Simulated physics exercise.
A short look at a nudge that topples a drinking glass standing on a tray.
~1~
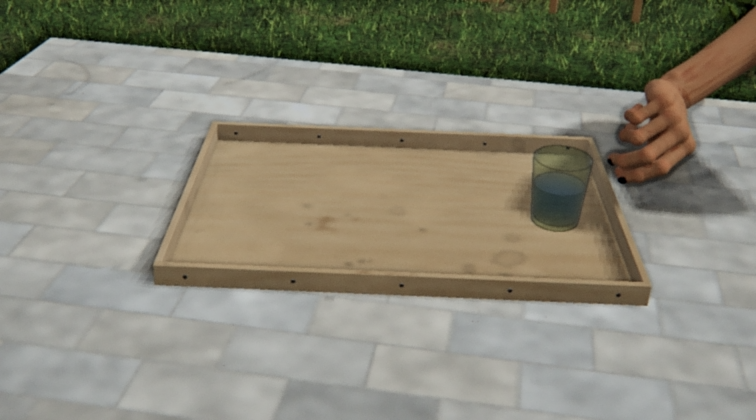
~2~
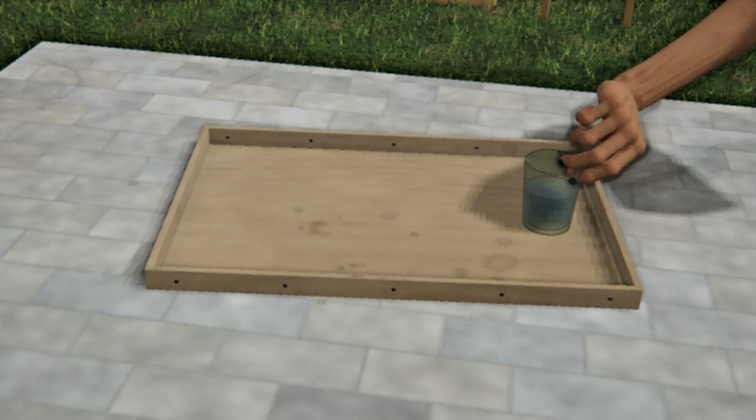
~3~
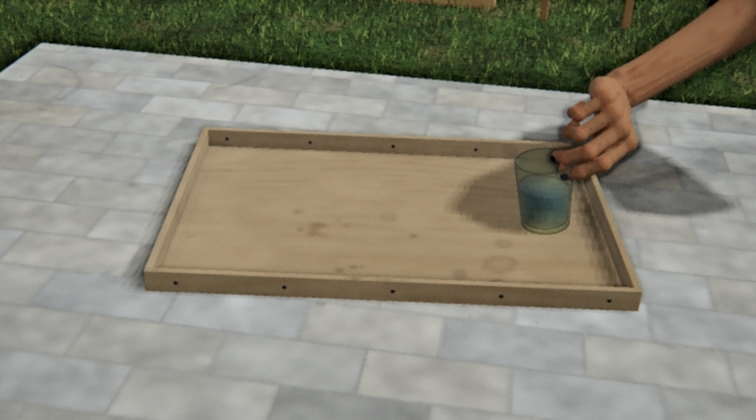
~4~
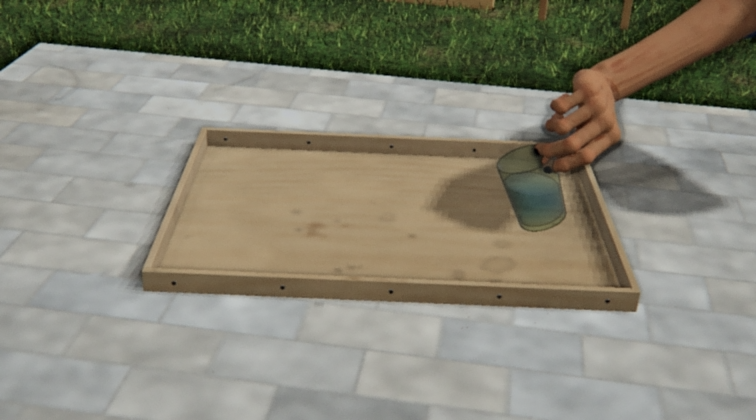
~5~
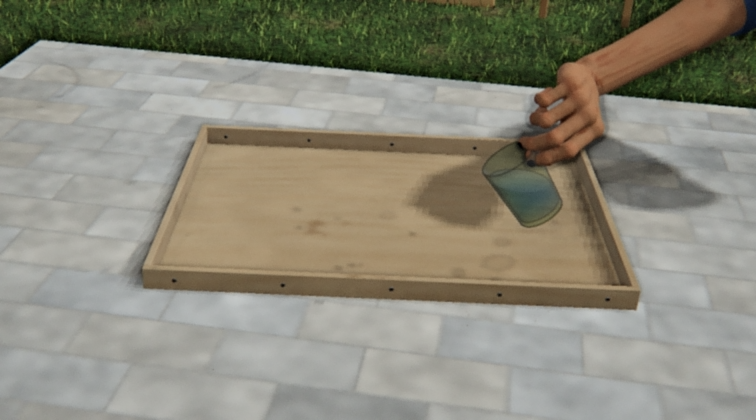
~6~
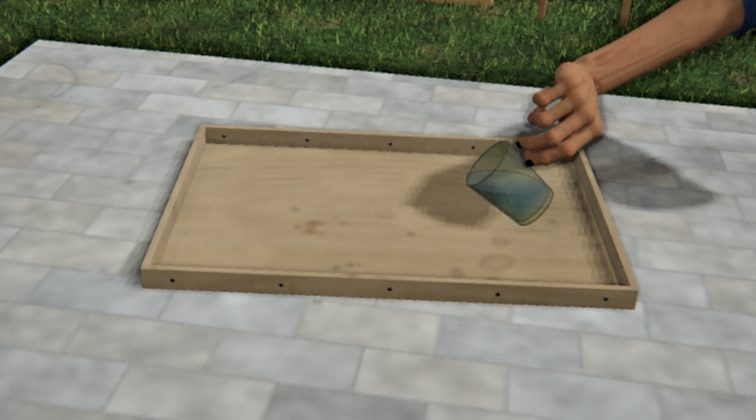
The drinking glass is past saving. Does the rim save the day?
The spill keeps within the tray.
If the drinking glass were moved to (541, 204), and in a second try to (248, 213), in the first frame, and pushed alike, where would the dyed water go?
At the first place it keeps within the tray, at the second it gets out on to the top.
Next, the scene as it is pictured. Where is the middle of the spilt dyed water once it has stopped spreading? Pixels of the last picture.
Around (277, 207).
Shortly, the drinking glass lies in the tray; the puddle covers about as much as a plate; none is outside.
Then, the puddle covers about as much as a tray; none is outside.
At the finish, the puddle covers about as much as a tray; none is outside.
